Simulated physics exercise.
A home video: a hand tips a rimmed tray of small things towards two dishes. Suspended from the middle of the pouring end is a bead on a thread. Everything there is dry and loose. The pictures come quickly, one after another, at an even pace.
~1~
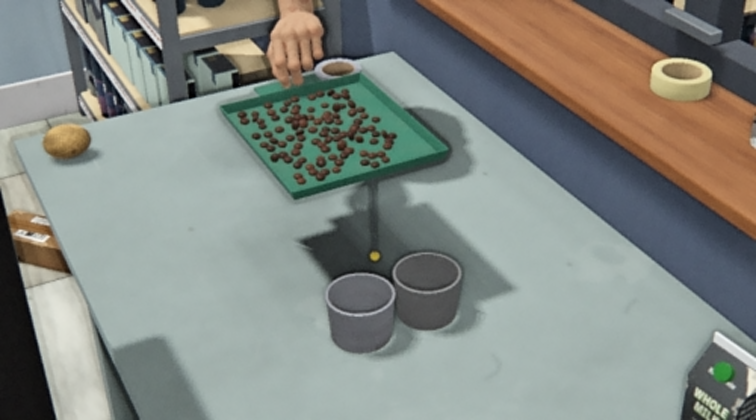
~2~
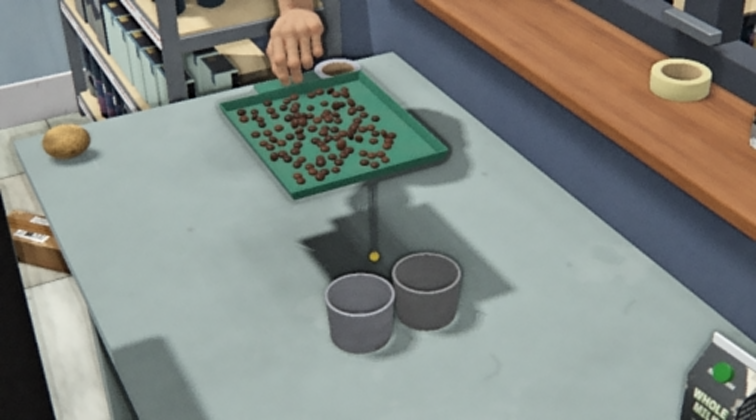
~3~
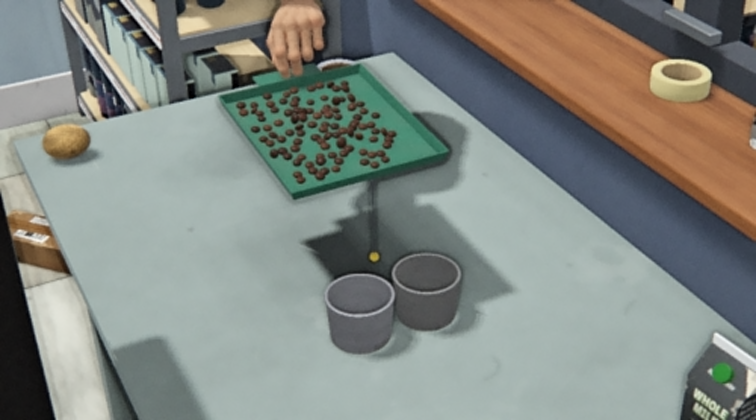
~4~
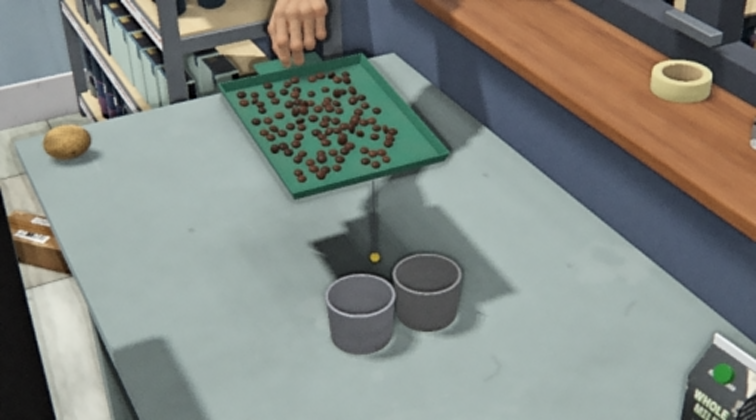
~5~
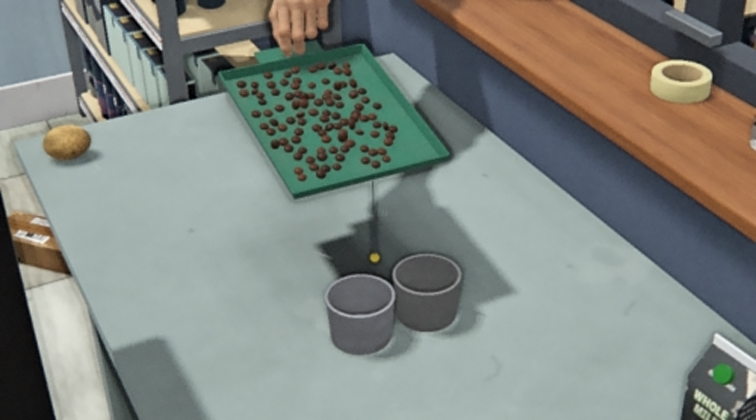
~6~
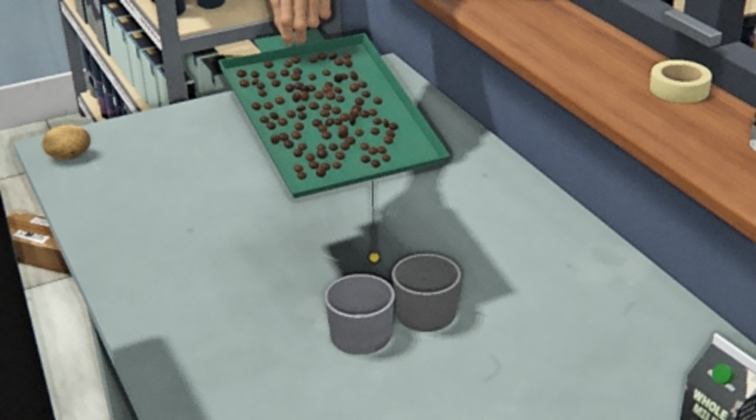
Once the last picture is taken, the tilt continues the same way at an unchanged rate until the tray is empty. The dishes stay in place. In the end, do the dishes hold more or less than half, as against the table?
They hold more than half.
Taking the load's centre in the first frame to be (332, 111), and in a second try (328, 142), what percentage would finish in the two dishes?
Close to 60 in a hundred, then close to 80 in a hundred.
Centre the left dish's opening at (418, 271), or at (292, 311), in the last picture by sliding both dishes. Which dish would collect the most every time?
Well, the left-side one at the first spot and the right-side one at the second.
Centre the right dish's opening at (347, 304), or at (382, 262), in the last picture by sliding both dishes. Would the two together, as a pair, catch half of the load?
Earlier try a minority share, later try a minority share.
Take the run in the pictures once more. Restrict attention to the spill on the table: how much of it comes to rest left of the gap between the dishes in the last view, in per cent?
Near 20 in a hundred.
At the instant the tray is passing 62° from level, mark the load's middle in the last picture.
Near (384, 167).
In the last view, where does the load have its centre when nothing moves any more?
Close to (422, 314) in the last picture.
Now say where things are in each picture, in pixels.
Corners of the pouring end at (294, 190) and (444, 148), level; middle of the load at (324, 134), flat chocolate drops; left dish at (376, 329); right dish at (443, 306); bead on its thread at (375, 256), in the first picture.
Corners of the pouring end at (294, 190) and (444, 149), level; middle of the load at (323, 133), in the second picture.
Corners of the pouring end at (294, 190) and (444, 150), tipped barely, lowest at the right corner; middle of the load at (323, 129), in the third picture.
Corners of the pouring end at (295, 190) and (445, 152), tipped a little, lowest at the right corner; middle of the load at (324, 124), in the fourth picture.
Corners of the pouring end at (295, 190) and (446, 153), tipped a little, lowest at the right corner; middle of the load at (325, 119), in the fifth picture.
Corners of the pouring end at (295, 190) and (445, 154), tipped clearly, lowest at the right corner; middle of the load at (325, 113); left dish at (375, 330); right dish at (442, 307), in the sixth picture.
Soon after the last picture, tray tipped steeply; most on the tray; about a quarter in the air.
A little later, tray tipped past a quarter turn; about a quarter on the tray; about a quarter in the left dish; about a quarter in the right dish; a small part outside both; a small part in the air.
Later still, tray tipped past a quarter turn; about a quarter in the left dish; about half in the right dish; about a quarter outside both.
At rest, tray tipped past a quarter turn; about a quarter in the left dish; about half in the right dish; about a quarter outside both.
